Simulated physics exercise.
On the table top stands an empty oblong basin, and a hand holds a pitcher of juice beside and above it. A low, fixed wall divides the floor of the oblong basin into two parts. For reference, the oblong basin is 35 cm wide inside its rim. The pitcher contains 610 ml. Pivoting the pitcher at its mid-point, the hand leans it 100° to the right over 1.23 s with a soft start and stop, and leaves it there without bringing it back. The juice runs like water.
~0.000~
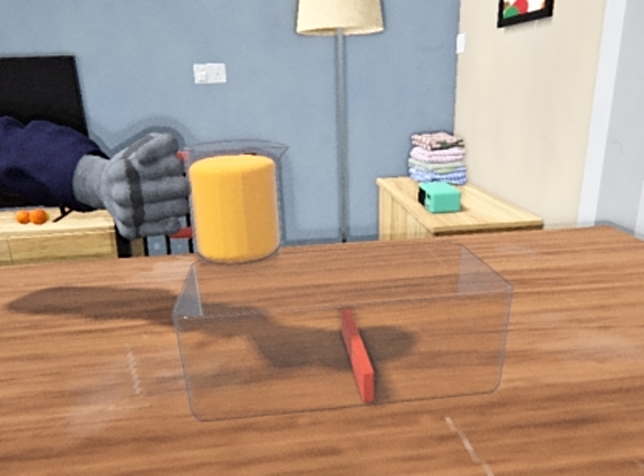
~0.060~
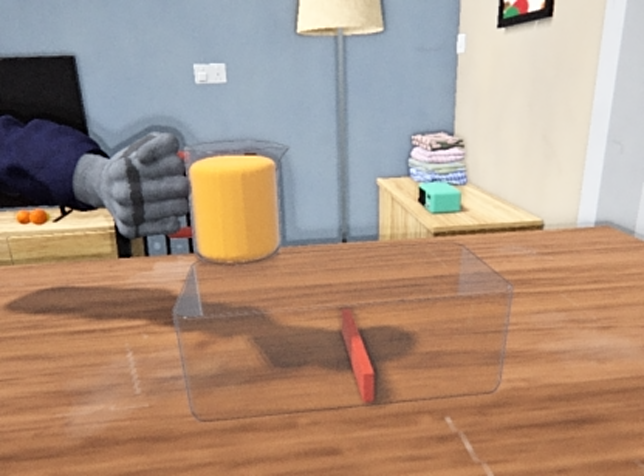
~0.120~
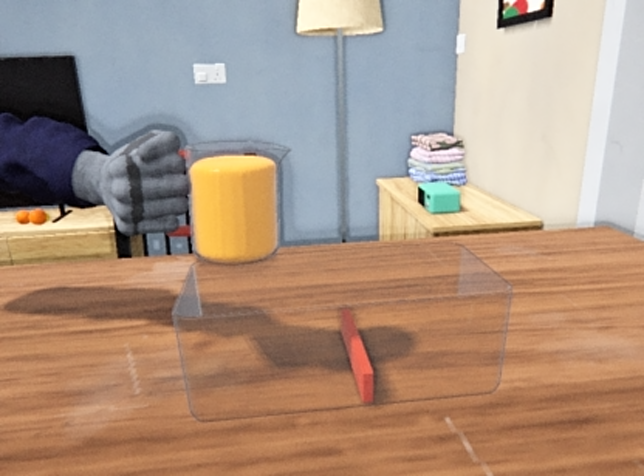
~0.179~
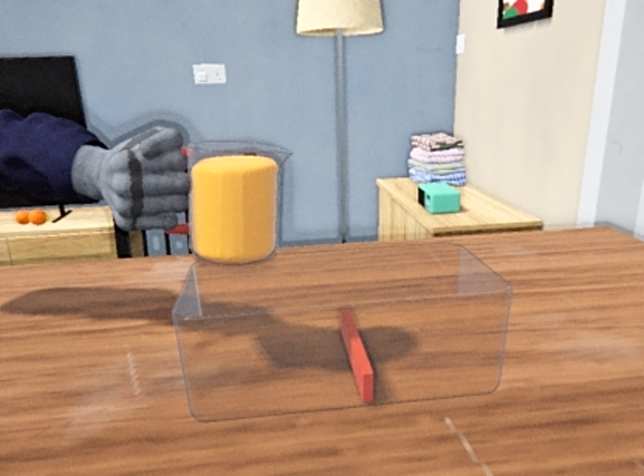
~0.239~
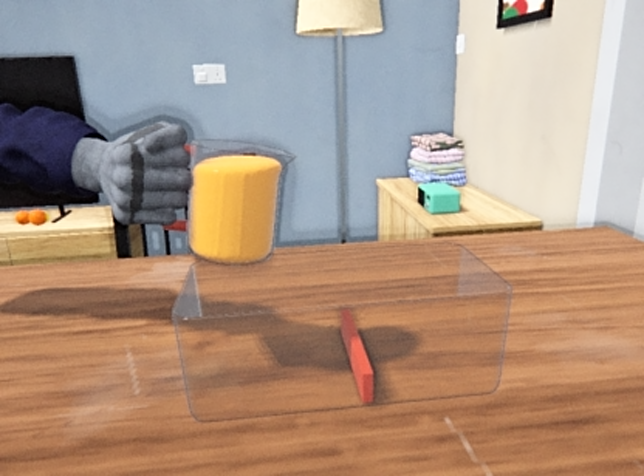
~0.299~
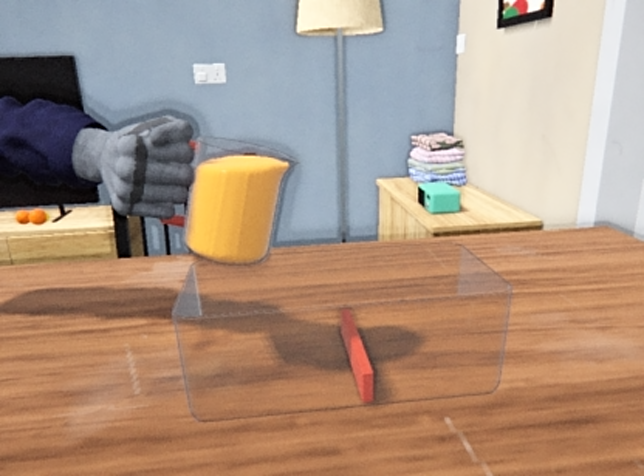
A gloved hand held a clear pitcher of orange juice above the left side of an empty see-through basin on a wooden table, then slowly leaned the pitcher slightly to the right.
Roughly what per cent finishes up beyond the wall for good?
Roughly 56 per cent.
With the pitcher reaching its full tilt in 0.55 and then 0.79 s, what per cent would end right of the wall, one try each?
Respectively 45 and 50 %.
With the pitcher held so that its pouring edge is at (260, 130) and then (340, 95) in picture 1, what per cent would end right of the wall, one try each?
It comes to 10 per cent, and then 95 per cent.
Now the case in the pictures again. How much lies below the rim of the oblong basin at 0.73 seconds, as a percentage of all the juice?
Near 6 in a hundred.
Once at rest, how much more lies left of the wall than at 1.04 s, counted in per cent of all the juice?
About 32 percent.
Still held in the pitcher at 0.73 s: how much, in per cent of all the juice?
I reckon about 82 in a hundred is still held.
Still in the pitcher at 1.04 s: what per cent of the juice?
About 34 percent.
By 0.73 s the tilt is 64° and 82 per cent is still to pour, 1 is left of the wall and 5 right of it.
By 1.04 s the tilt is 94° and 35 per cent is still to pour, 13 is left of the wall and 40 right of it.
By 1.37 s the tilt is 100° and 6 per cent is still to pour, 36 is left of the wall and 55 right of it.
By 1.73 s the tilt is 100° and 1 per cent is still to pour, 43 is left of the wall and 56 right of it.
At rest 44 per cent lies left of the wall, 56 right of it and 0 outside.
